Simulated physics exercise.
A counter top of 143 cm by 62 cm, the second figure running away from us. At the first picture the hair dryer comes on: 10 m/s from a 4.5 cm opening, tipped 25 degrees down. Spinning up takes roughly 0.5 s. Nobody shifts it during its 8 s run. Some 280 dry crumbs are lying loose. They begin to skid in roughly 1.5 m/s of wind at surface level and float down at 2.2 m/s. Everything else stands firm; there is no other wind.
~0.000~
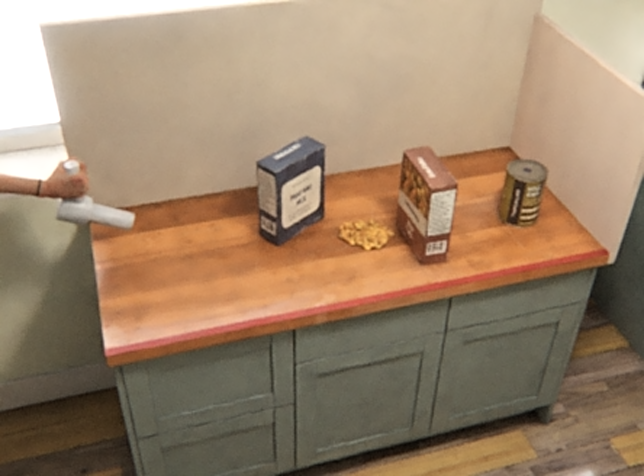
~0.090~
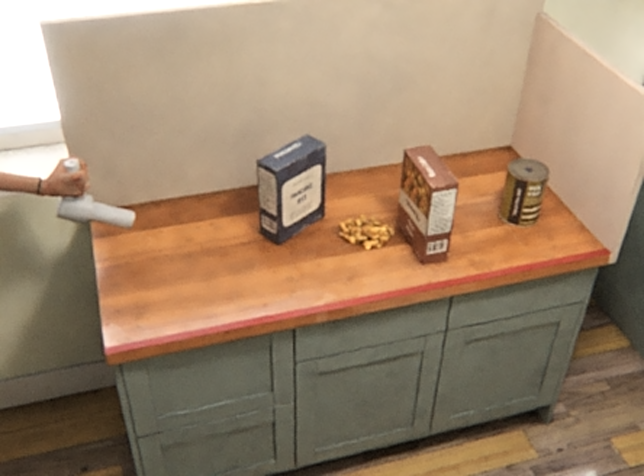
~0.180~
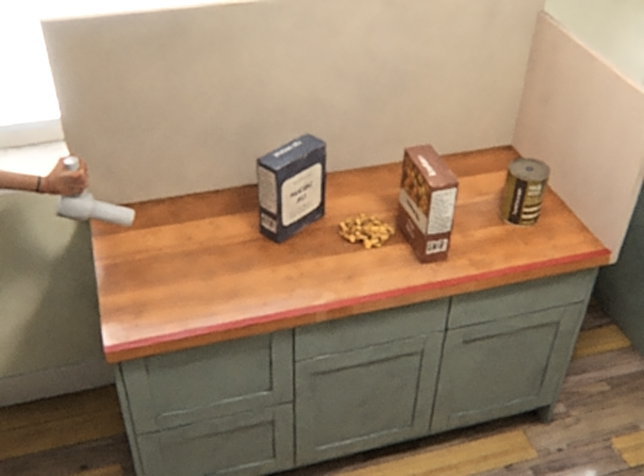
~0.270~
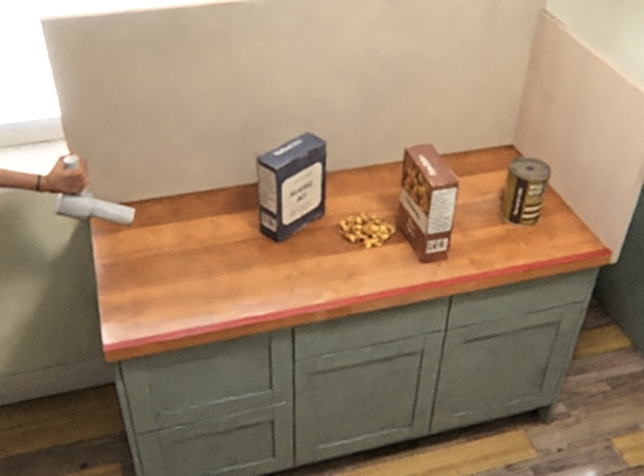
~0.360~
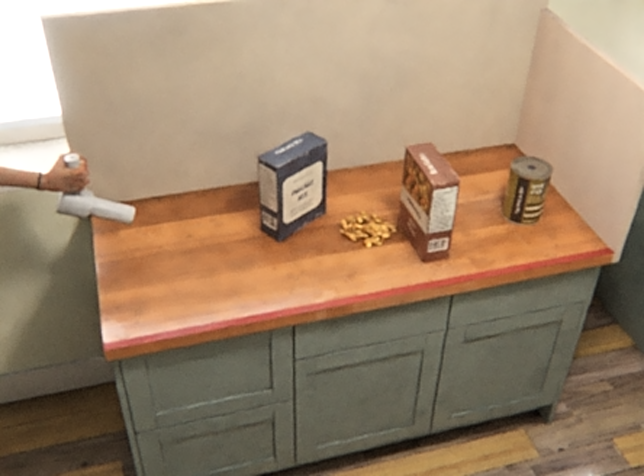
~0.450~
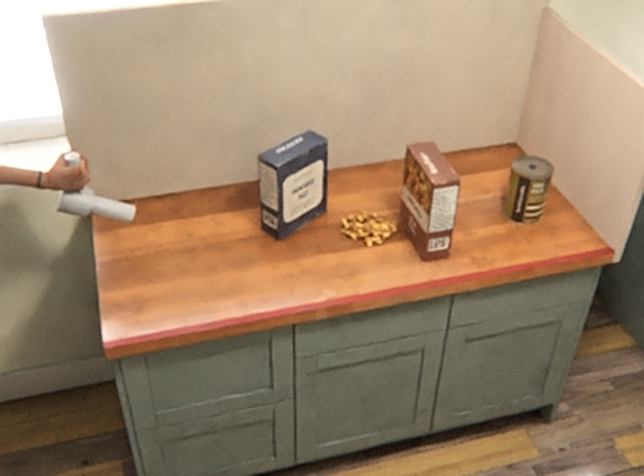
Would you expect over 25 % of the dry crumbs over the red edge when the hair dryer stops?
More than a quarter over the red edge: No.
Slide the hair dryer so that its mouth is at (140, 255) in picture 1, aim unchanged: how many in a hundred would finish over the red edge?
It would be near 1 %.
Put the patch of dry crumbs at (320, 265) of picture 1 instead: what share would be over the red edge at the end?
In that case some 70 per cent.
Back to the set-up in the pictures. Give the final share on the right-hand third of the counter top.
Near 0 %.
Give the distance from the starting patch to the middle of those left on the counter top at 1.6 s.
Roughly 0 cm.
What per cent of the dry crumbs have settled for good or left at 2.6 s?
Some 100 per cent.
After 1.6 s the count stands so, 0 % are over the red edge; the middle of those still in play is near (369, 227).
After 2.6 s the count stands so, 0 % are over the red edge; the middle of those still in play is near (369, 227).
After 4.4 s the count stands so, 0 % are over the red edge; the middle of those still in play is near (369, 227).
After 8.0 s, at the end, 0 % are over the red edge; the middle of those still in play is near (369, 227).
